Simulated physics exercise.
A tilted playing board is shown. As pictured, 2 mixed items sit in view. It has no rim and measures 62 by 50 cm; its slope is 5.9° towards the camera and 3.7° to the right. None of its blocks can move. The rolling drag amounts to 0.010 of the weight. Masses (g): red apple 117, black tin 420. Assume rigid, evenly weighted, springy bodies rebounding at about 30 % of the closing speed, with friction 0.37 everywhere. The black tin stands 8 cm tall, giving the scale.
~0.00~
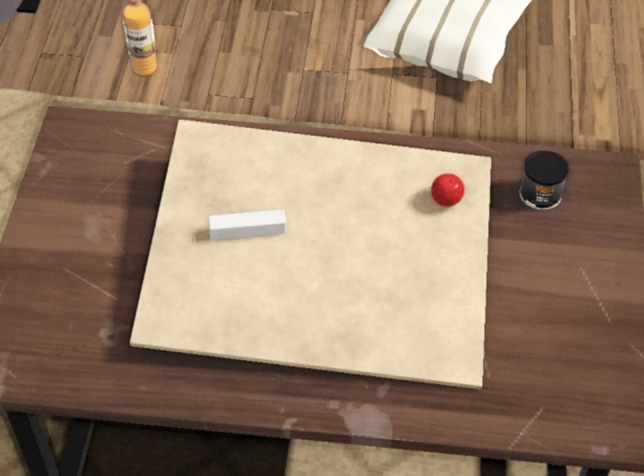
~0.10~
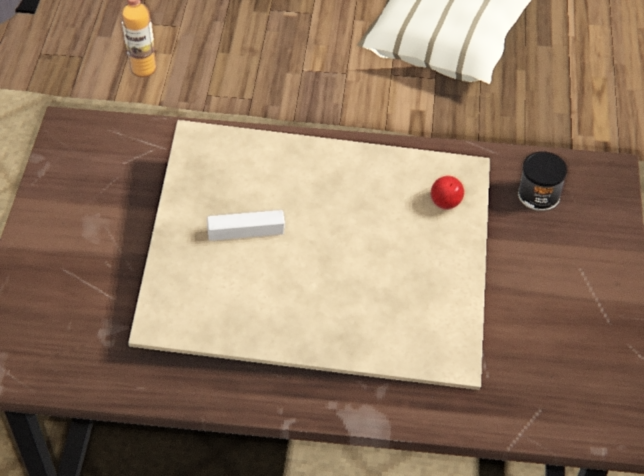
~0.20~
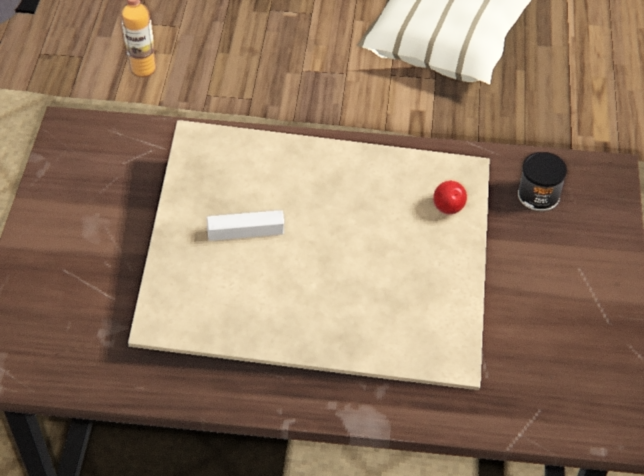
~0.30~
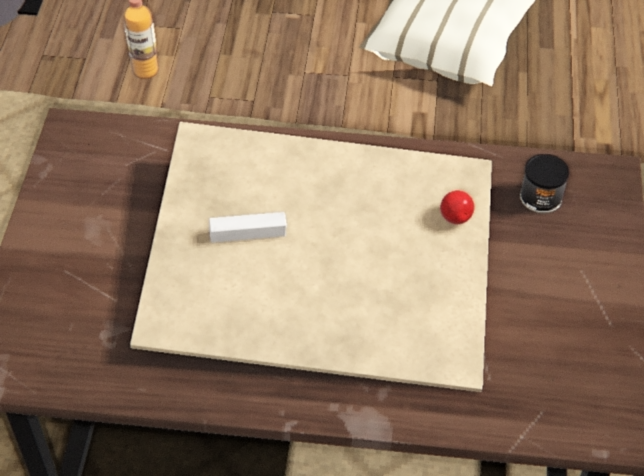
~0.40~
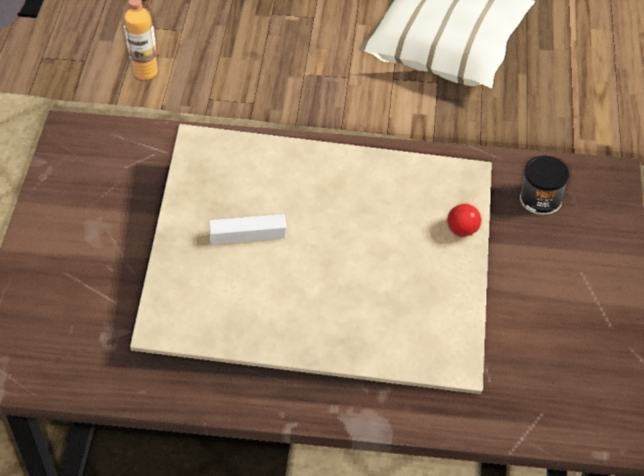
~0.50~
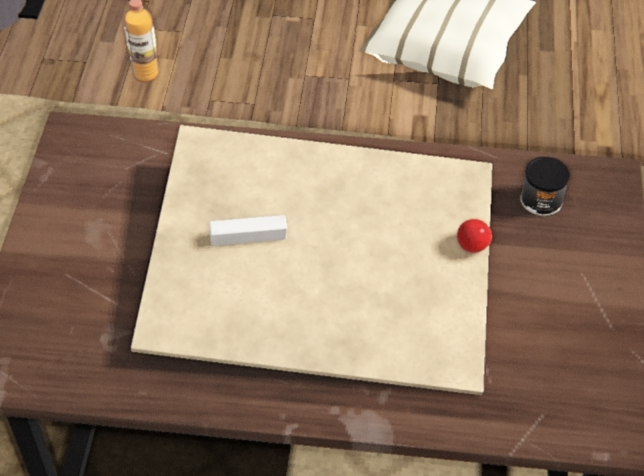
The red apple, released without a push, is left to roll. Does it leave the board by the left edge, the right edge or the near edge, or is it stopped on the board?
It goes off the right edge.
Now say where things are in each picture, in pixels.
In the first picture, 38 cm of board to the near edge; red apple (448, 190); black tin (543, 181).
In the second picture, 38 cm of board to the near edge; red apple (447, 192); black tin (542, 181).
In the third picture, 37 cm of board to the near edge; red apple (450, 198); black tin (542, 182).
In the fourth picture, 35 cm of board to the near edge; red apple (457, 207); black tin (544, 184).
In the fifth picture, 33 cm of board to the near edge; red apple (464, 220); black tin (544, 185).
In the sixth picture, 30 cm of board to the near edge; red apple (474, 236); black tin (545, 186).
Around 0.80 s, it has gone over the right edge; red apple near (516, 308).
Around 1.00 s, it has gone over the right edge; red apple near (554, 351).
Finally (1.2 s), it has gone over the right edge; black tin still in place (within 8 cm).
